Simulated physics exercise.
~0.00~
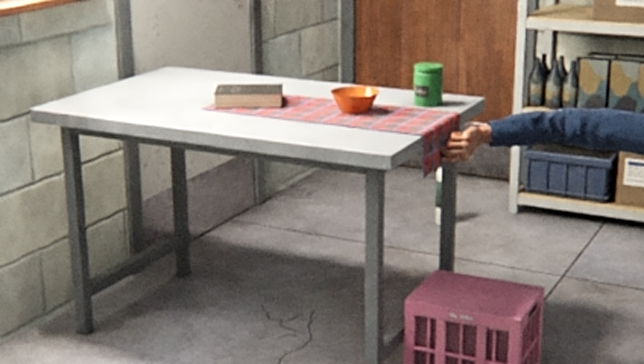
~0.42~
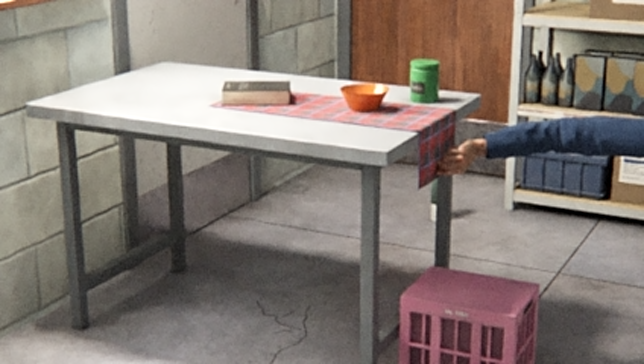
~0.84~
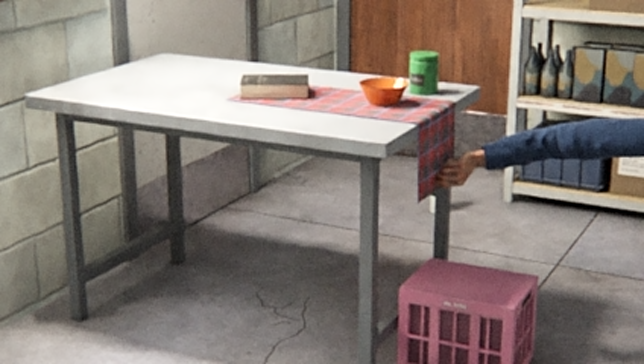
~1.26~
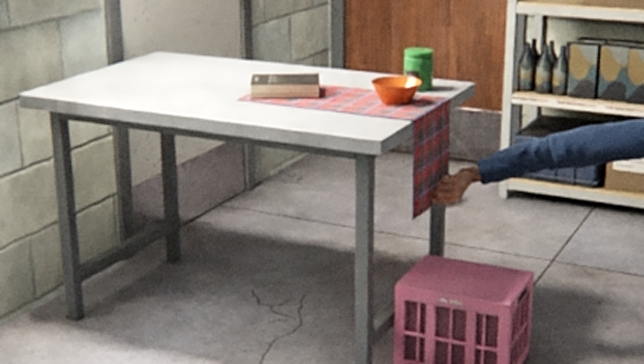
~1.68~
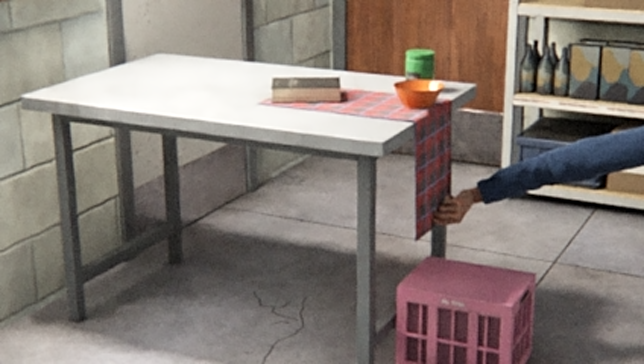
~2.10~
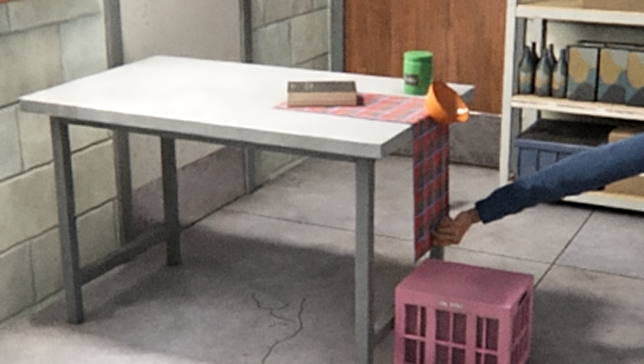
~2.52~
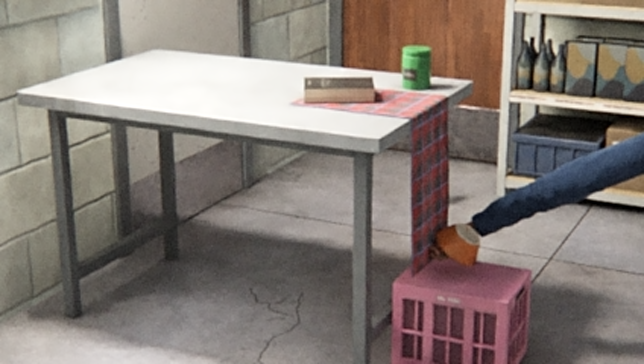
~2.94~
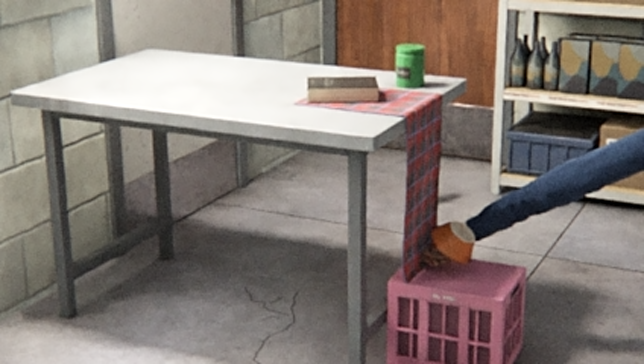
A hand pulls the red tablecloth down to the pink crate, and the orange bowl falls.
